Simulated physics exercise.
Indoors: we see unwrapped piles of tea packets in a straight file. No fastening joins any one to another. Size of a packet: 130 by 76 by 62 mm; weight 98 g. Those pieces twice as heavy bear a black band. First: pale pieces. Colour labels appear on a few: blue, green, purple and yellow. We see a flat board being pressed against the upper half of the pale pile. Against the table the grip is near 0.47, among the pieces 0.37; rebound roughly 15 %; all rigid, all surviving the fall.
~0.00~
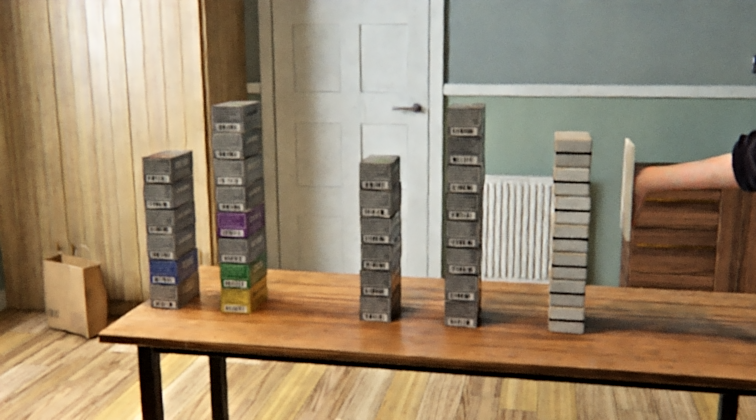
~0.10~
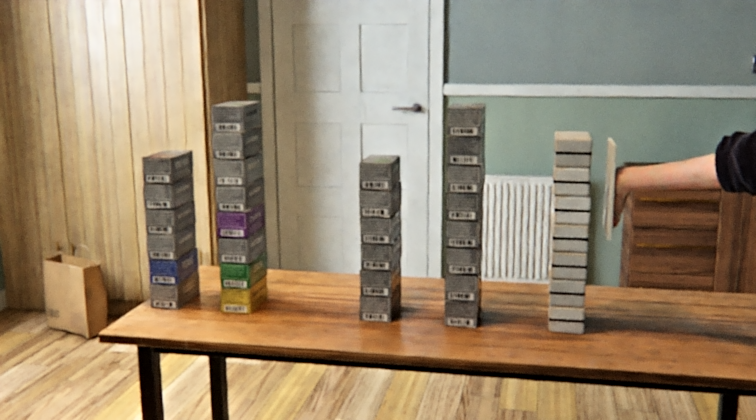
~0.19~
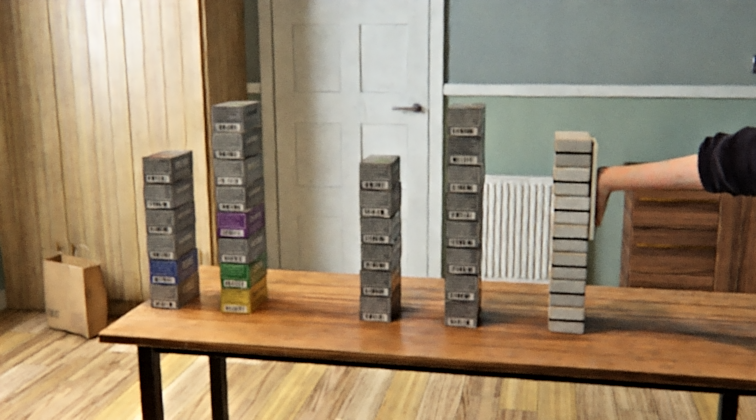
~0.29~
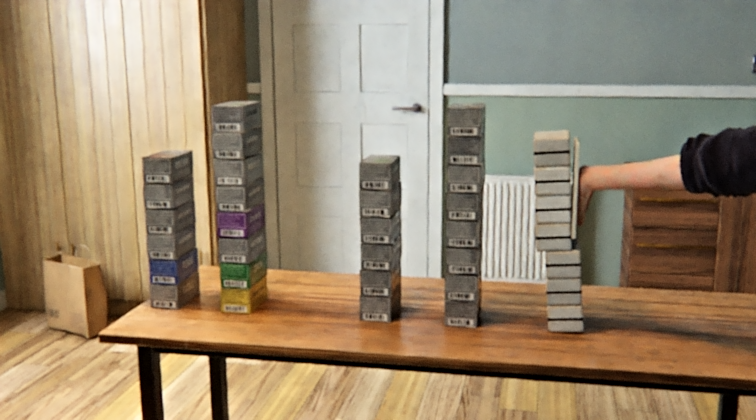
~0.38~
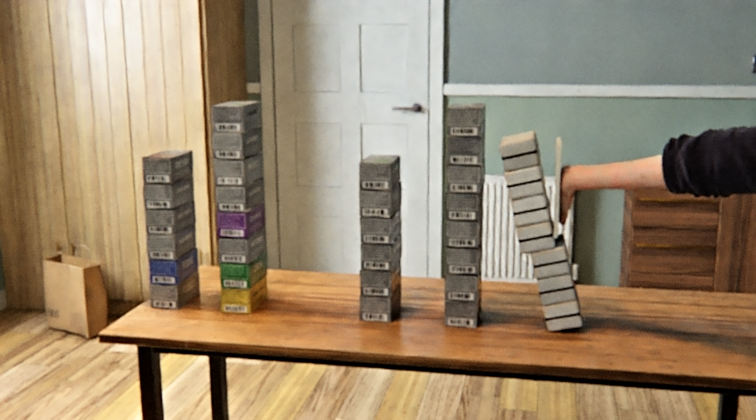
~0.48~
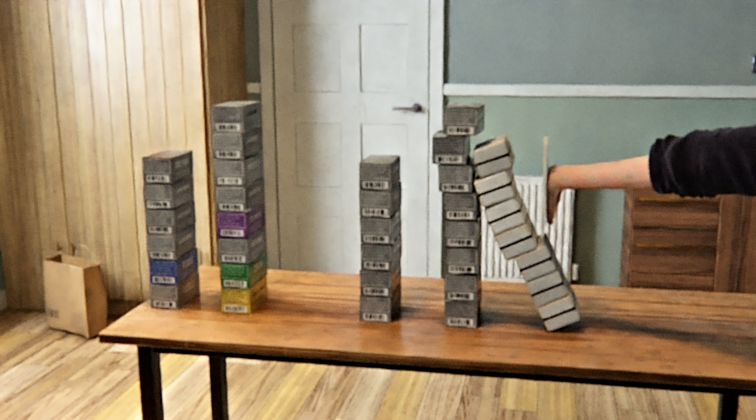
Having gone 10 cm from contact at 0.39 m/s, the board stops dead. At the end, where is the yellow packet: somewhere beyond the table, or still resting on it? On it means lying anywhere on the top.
It is still resting on it.
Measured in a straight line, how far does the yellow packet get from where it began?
Some 7 cm.
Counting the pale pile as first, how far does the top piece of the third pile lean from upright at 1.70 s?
The top piece is tilted around 40°.
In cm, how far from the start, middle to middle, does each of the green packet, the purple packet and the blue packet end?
The green one ends 16 cm from where it began, the purple one 104 cm, and the blue one 84 cm.
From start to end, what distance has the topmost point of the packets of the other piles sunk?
I'd put it at around 25 cm.
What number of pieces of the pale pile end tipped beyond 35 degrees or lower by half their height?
7.
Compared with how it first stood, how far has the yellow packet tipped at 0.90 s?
Measured against how it began, the tilt is near 0 degrees.
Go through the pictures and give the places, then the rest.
In the first picture (each place is the centre of the face we see best), board (631, 181) 8 cm short; yellow packet (235, 301); green packet (235, 276); purple packet (232, 225); the others all in place.
Board (612, 181) 41 mm short; yellow packet (235, 301), in the second picture.
Board (594, 180) 3 mm short; yellow packet (235, 301), in the third picture.
Board (576, 180) 34 mm in, top of the pale pile leaning 4°; yellow packet (235, 301); the others all in place, in the fourth picture.
Board (558, 179) 7 cm in, top of the pale pile leaning 14°; yellow packet (235, 301); the others all in place, in the fifth picture.
Board (545, 179) 10 cm in, top of the pale pile leaning 20°; yellow packet (235, 301); green packet (235, 276); blue packet (163, 272); 3 have shifted, in the sixth picture.
By 0.90 s, 7 of the pale pile down; none of the 28 other packets off the table, 14 disturbed; yellow packet unmoved.
By 1.70 s, 7 of the pale pile down; 7 of the 28 other packets off the table; yellow packet tilted 49°; blue packet on its side.
When it is over (2.8 s), 7 of the pale pile down; 12 of the 28 other packets off the table; yellow packet on its side; purple packet upside down; green packet on its side. In pixels of the last frame, middles, yellow packet near (217, 289).
